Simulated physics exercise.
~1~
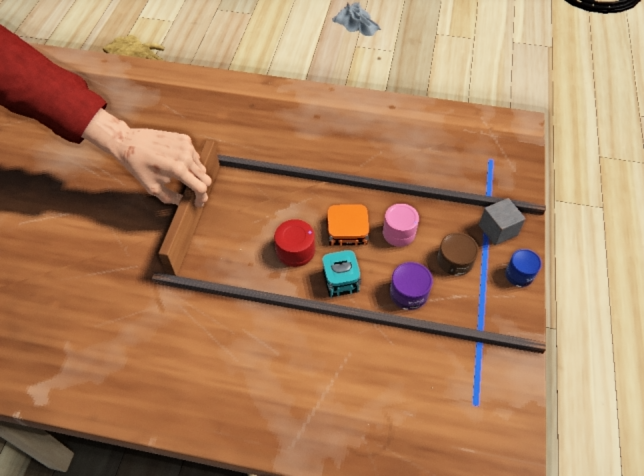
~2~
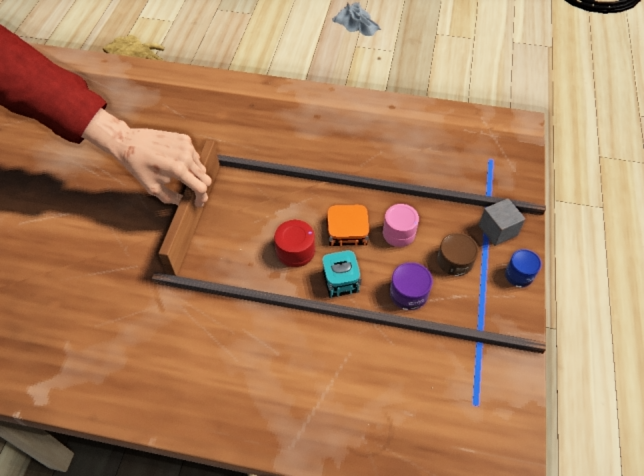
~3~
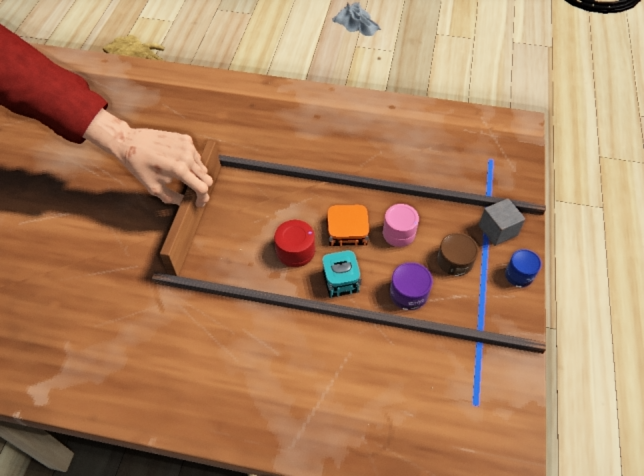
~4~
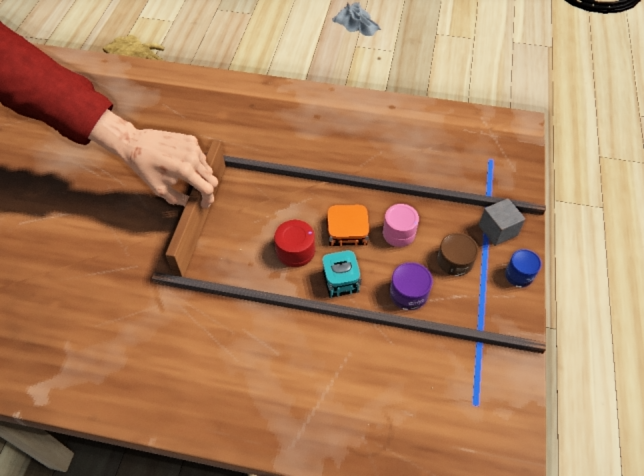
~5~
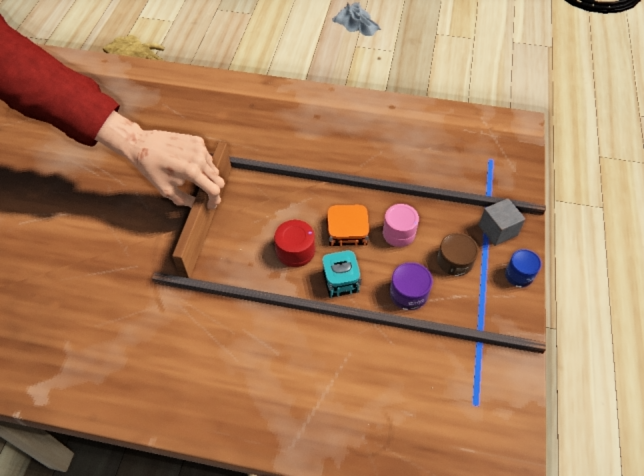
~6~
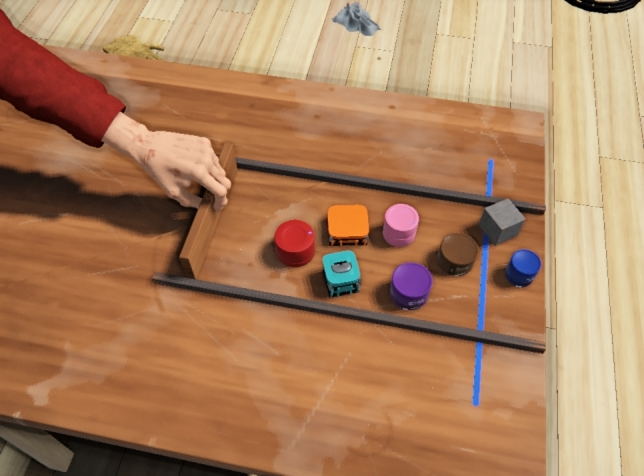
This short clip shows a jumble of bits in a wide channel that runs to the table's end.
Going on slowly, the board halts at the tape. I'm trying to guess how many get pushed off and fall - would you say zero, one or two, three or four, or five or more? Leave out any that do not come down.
I would say one or two.
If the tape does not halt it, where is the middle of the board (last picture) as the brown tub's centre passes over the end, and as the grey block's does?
At (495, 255) for the brown tub; at (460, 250) for the grey block.
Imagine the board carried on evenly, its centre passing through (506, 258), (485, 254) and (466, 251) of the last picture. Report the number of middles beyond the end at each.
The numbers past the end are 5, 2 and 2.
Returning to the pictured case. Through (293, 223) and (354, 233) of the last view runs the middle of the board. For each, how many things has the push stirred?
Tally at point one: 1; at point two: 4.
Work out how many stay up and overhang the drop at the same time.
Number: 3.
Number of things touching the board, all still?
It is in contact with 3.
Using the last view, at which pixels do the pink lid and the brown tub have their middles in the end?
The first comes to rest at (543, 226), and the second at (541, 273).
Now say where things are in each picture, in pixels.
In the first picture, blue tub (523, 268); grey block (501, 222); brown tub (457, 255); board (192, 206); tape (484, 266).
In the second picture, grey block (501, 222); pink lid (400, 226).
In the third picture, brown tub (457, 255); turquoise case (341, 274).
In the fourth picture, blue tub (523, 269); orange case (348, 226).
In the fifth picture, grey block (501, 222); red lid (295, 243).
In the sixth picture, blue tub (523, 269); grey block (501, 222); brown tub (457, 255); board (211, 209); tape (484, 266).
Early on, none off yet; blue tub at rest near (523, 269); grey block at rest near (501, 222); brown tub at rest near (457, 255).
Finally, the number that fall off is one or two; lost, grey block and blue tub.
